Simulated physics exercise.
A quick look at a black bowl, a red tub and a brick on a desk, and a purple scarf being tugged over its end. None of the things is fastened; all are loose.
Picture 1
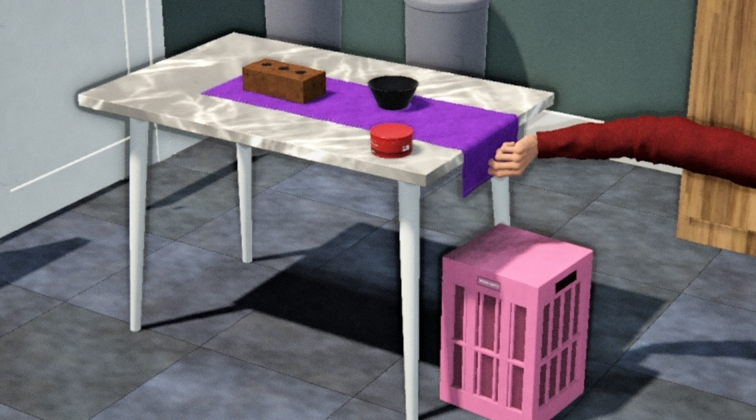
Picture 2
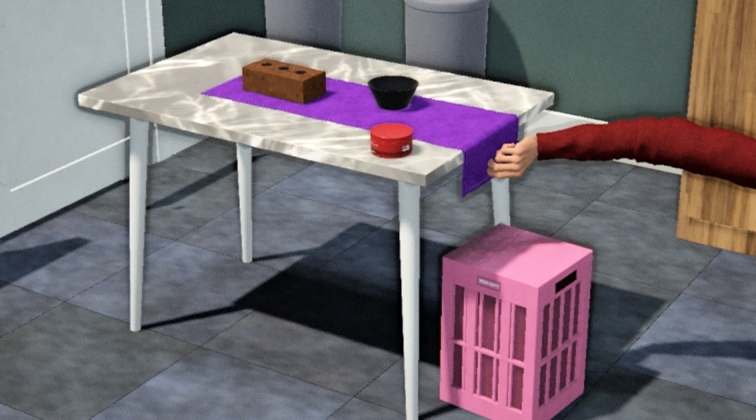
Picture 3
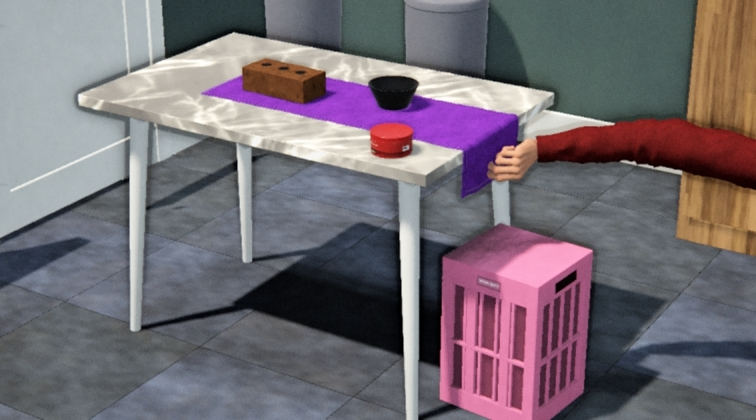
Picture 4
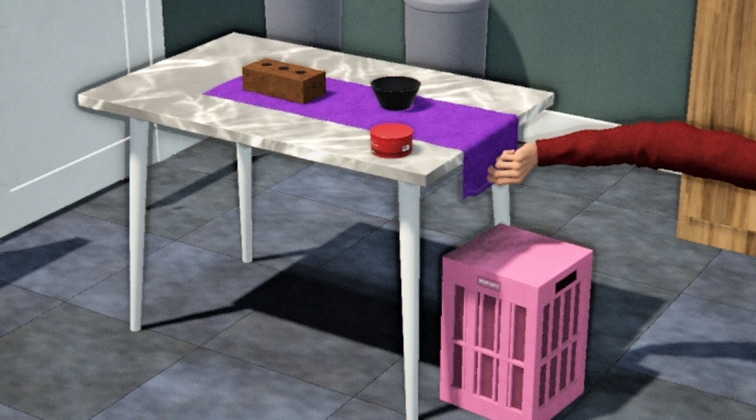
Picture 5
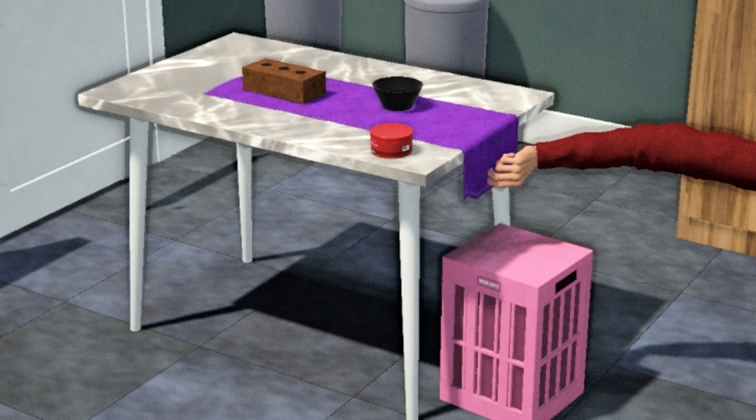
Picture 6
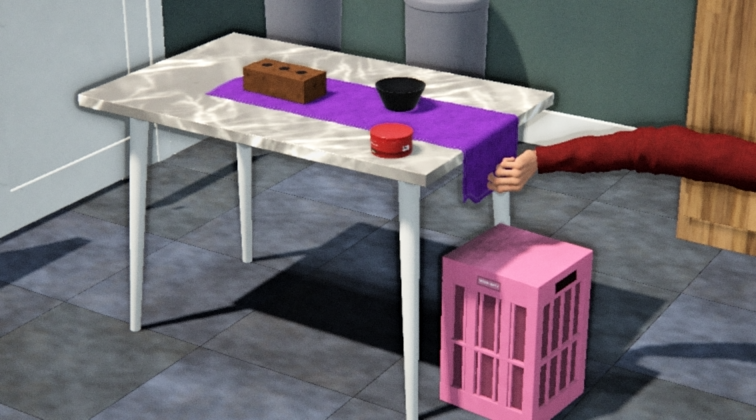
A purple scarf was tugged very slightly to the right over the table's end by a red-sleeved hand, and the black bowl shifted a little with it, while the red tub stayed still.
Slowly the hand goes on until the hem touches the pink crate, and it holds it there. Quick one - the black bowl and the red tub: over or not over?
Black bowl: Not over; red tub: Not over.
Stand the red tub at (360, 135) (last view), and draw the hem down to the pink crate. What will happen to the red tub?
In that case it stays put.
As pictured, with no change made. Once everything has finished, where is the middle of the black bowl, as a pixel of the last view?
Centre of the object: (456, 107).
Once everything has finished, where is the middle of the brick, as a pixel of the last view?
About (341, 92).
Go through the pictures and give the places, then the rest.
The first frame shows scarf end (462, 198); black bowl (393, 83); red tub (392, 131); brick (283, 68); top of the crate (525, 268).
The second frame shows scarf end (462, 198), far hem (200, 94); red tub (392, 131); red tub stands beside the cloth.
The third frame shows scarf end (461, 198); black bowl (394, 83).
The fourth frame shows scarf end (463, 200), far hem (202, 94); red tub (392, 131).
The fifth frame shows scarf end (463, 201); black bowl (398, 84).
The sixth frame shows scarf end (463, 202), far hem (205, 94); black bowl (400, 85); red tub (392, 131); top of the crate (525, 268).
Then, 0.26 s past the final frame, hem going down; bowl carried along near (421, 100); tub still.
Then, 0.66 s past the final frame, hem on the crate; bowl carried along near (443, 105); tub still.
When it is over, hem on the crate; bowl carried along near (456, 107); tub still. The black bowl stays on the table and the red tub remains up there.
